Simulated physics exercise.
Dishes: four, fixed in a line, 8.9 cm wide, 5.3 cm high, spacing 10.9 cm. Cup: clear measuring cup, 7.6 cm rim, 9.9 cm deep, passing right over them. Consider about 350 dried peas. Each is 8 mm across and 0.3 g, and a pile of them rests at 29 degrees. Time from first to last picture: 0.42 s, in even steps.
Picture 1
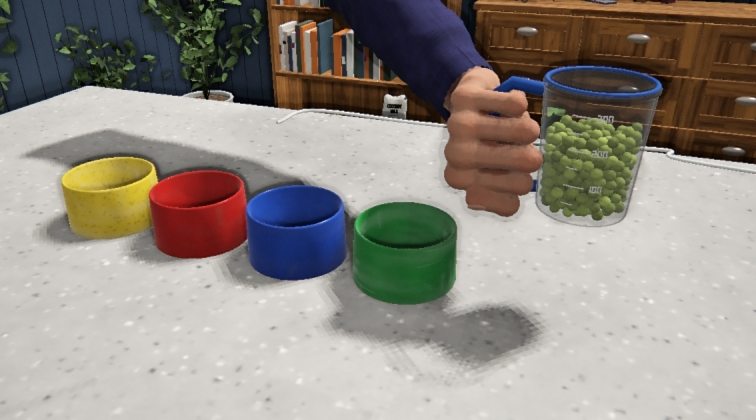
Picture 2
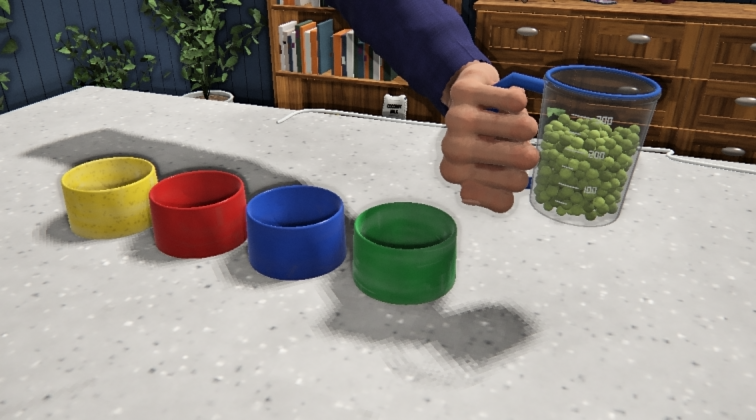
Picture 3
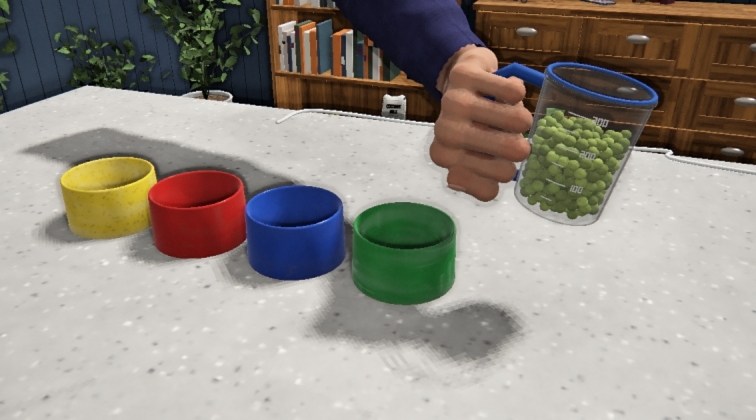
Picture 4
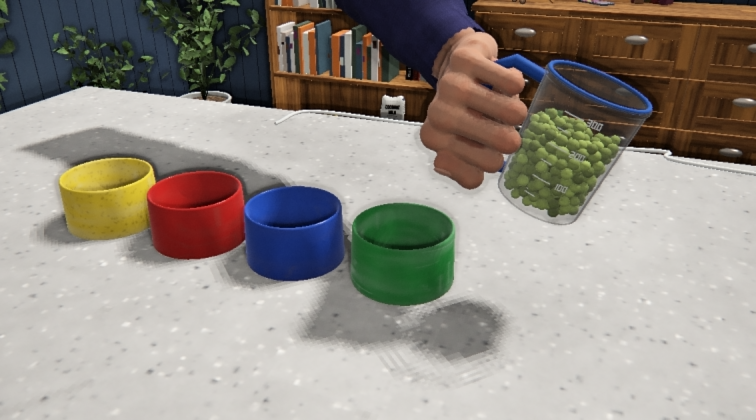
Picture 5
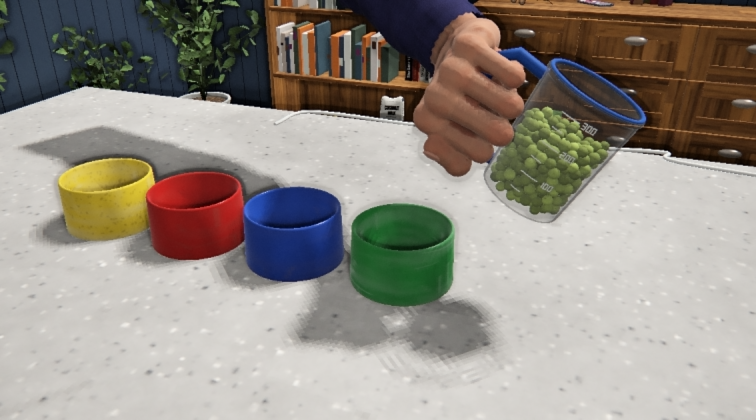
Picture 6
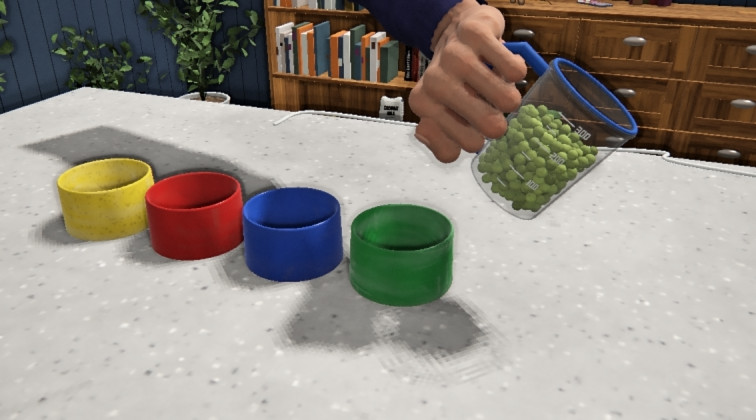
A hand held a clear measuring cup of green peas beside four dishes, yellow, red, blue and green, then gradually tilted it to the right while drifting slightly left above the speckled countertop.
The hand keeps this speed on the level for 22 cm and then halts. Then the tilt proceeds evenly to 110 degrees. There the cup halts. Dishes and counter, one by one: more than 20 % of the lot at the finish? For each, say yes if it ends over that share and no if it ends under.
Red - no, blue - no, green - no, yellow - no, counter - yes.
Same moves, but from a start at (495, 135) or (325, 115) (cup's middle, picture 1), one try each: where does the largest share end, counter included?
First try: Green; second try: Blue.
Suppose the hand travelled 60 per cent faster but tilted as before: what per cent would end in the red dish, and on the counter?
Shares: Red 0, counter 40.
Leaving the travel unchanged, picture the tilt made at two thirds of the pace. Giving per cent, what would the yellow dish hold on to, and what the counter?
Result: Yellow dish 0, counter 80.
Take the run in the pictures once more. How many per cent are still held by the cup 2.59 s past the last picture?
It comes out close to 0 per cent.
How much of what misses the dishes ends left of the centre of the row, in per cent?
About 0 percent.
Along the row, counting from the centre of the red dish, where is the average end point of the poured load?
About 35 cm, toward higher x.
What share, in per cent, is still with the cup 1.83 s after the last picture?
Somewhere close to 0 percent.
Then, 1.10 s after the last picture, tilt 110 degrees; cup holds 30 %.
Then, 1.83 s after the last picture, tilt 110 degrees; cup holds 0 %.
Then, 2.59 s after the last picture, tilt 110 degrees; cup holds 0 %.
In the end, red 0 %, blue 0 %, green 0 %, yellow 0 %, counter 100 %.
